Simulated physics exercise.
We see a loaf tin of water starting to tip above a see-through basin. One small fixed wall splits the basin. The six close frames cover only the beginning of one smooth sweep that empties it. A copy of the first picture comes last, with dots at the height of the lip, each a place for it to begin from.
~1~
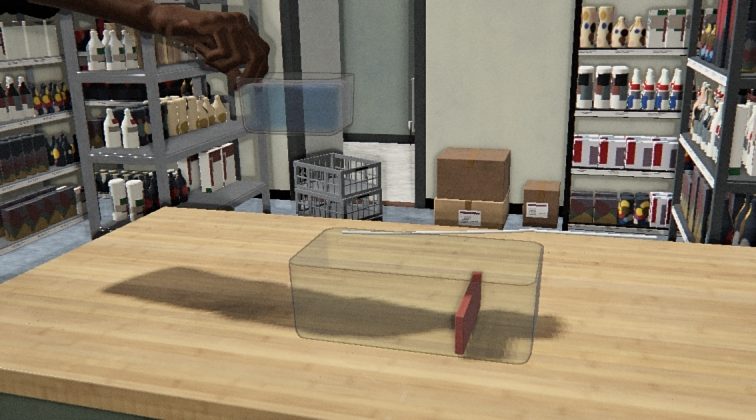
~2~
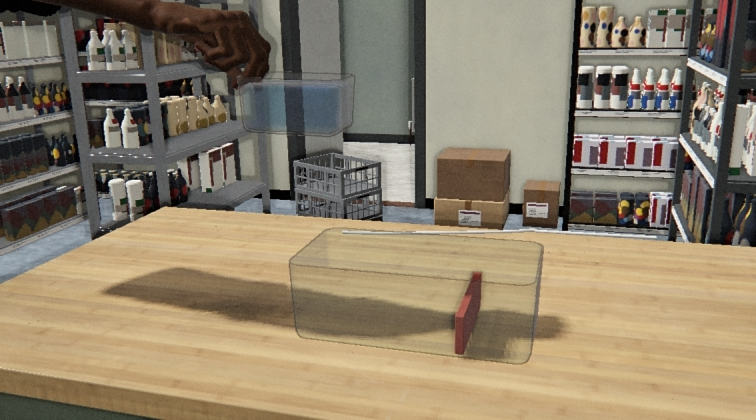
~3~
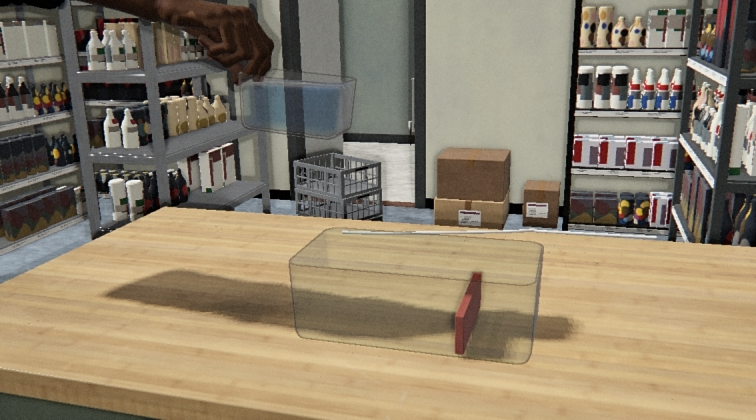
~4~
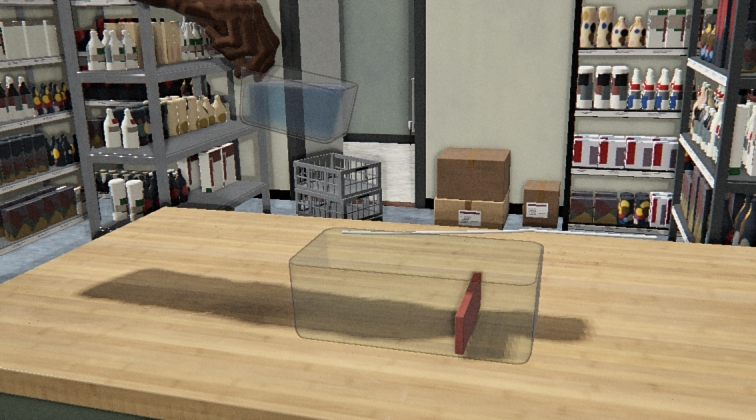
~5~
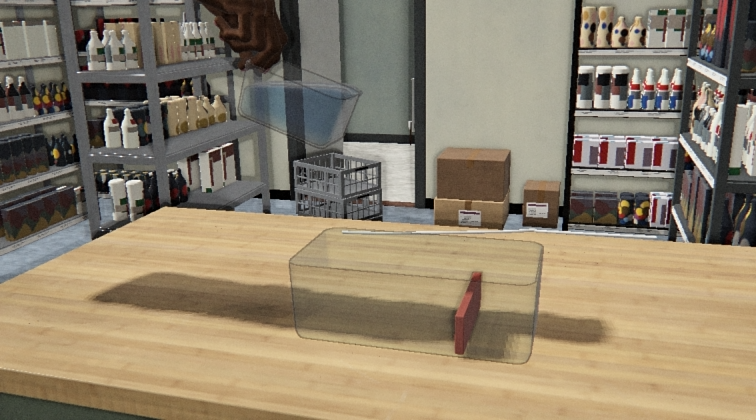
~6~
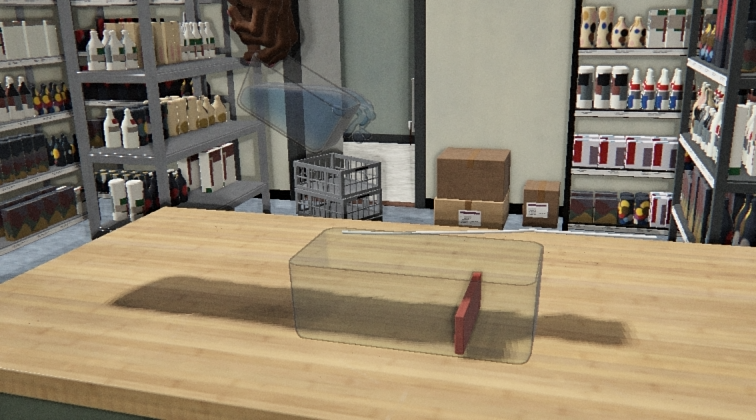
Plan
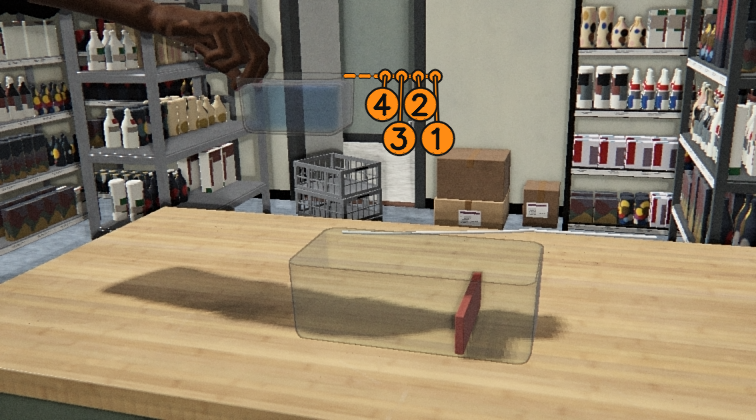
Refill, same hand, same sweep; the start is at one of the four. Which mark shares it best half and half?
Dot 3.
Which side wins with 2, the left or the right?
More ends on the right.
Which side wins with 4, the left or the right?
The left side.
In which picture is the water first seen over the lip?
In picture 5.
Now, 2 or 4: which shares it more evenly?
Dot 2.
On the marked copy, 1 at (435, 76); 2 at (418, 76); 3 at (401, 76); 4 at (385, 76).
If 1 is chosen, about 28 % ends left of the wall and 70 % right of it.
If 2 is chosen, about 33 % ends left of the wall and 65 % right of it.
If 3 is chosen, about 51 % ends left of the wall and 48 % right of it.
If 4 is chosen, about 84 % ends left of the wall and 14 % right of it.
